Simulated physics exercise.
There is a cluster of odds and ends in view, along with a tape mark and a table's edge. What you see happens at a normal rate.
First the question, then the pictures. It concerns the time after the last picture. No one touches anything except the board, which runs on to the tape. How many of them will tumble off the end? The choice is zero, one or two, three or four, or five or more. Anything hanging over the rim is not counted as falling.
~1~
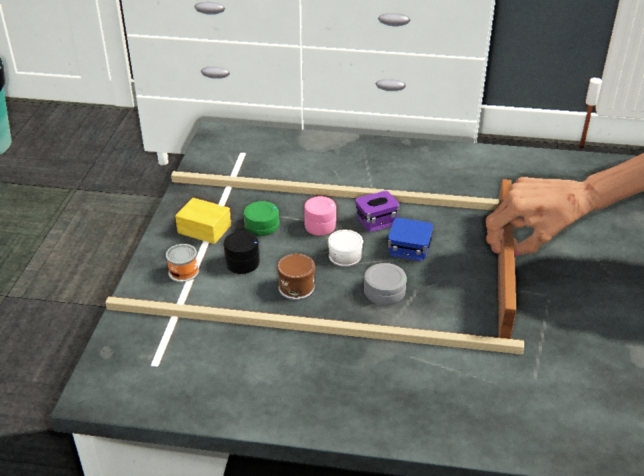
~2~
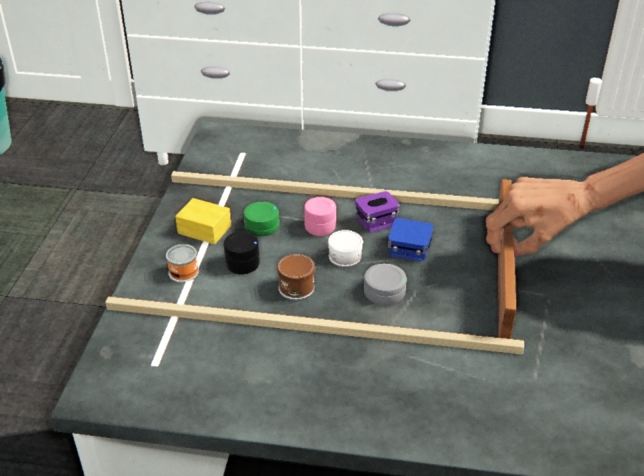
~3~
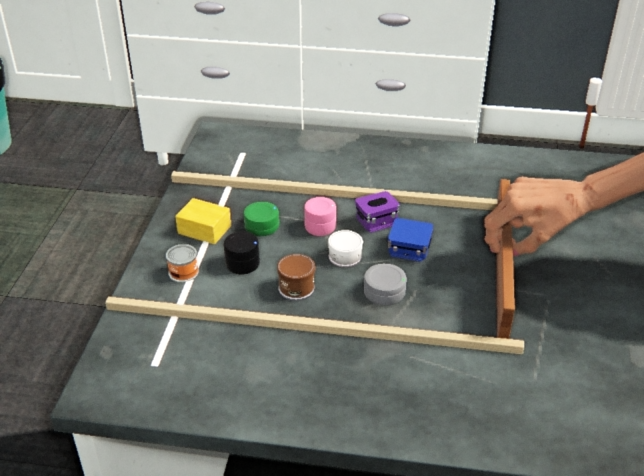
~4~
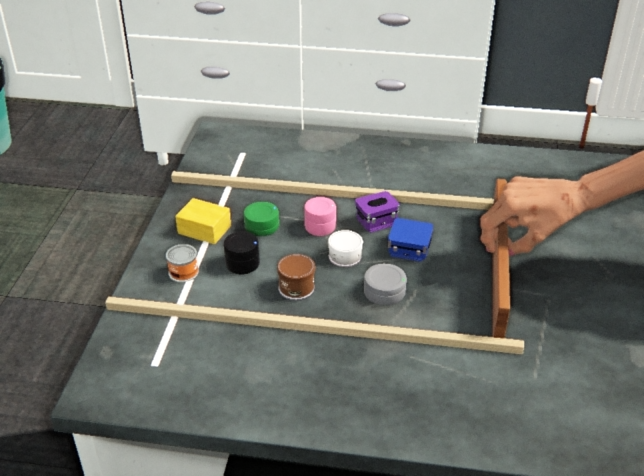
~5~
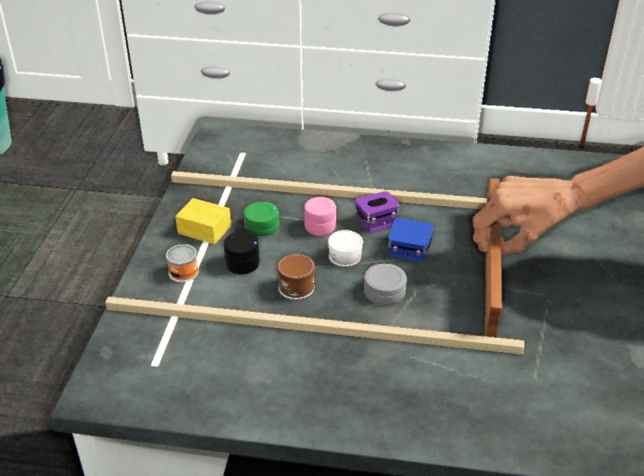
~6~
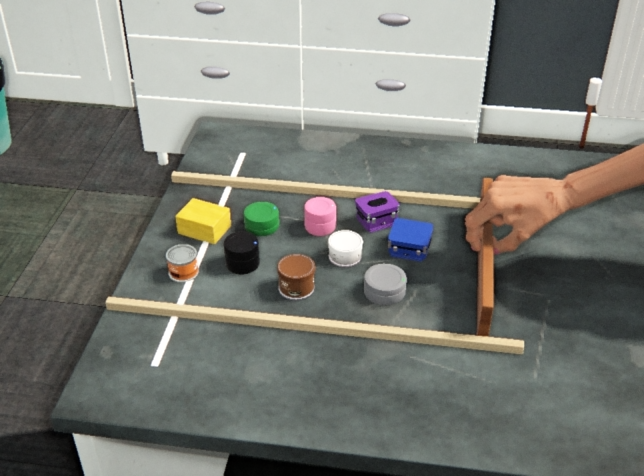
I reckon the number that spills over the end lands at one or two.
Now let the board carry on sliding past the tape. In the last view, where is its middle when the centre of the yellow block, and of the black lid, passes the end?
Around (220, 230) first and around (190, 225) second.
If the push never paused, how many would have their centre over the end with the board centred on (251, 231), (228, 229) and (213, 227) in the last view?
Per position: 0 / 0 / 1.
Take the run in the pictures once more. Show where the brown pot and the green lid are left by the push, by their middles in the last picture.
The brown pot comes to rest at (146, 284), and the green lid comes to rest at (159, 216).
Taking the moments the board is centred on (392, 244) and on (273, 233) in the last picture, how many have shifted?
Well, it's 4 at the first one and 9 at the second.
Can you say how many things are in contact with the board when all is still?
4 touch it.
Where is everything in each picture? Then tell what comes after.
The first frame shows orange tin (183, 263); yellow block (204, 221); black lid (242, 252); board (506, 255); tape (205, 243).
The second frame shows yellow block (204, 221); board (506, 255).
The third frame shows black lid (242, 253); white tin (345, 249).
The fourth frame shows orange tin (183, 264); grey lid (385, 284).
The fifth frame shows yellow block (204, 221); blue case (410, 240).
The sixth frame shows orange tin (183, 264); yellow block (204, 221); black lid (242, 253); board (485, 253); tape (205, 243).
Soon after, none off yet; orange tin at rest near (183, 264); yellow block at rest near (204, 221); black lid at rest near (242, 253).
By the end, the number that fall off is one or two; fallen, yellow block.
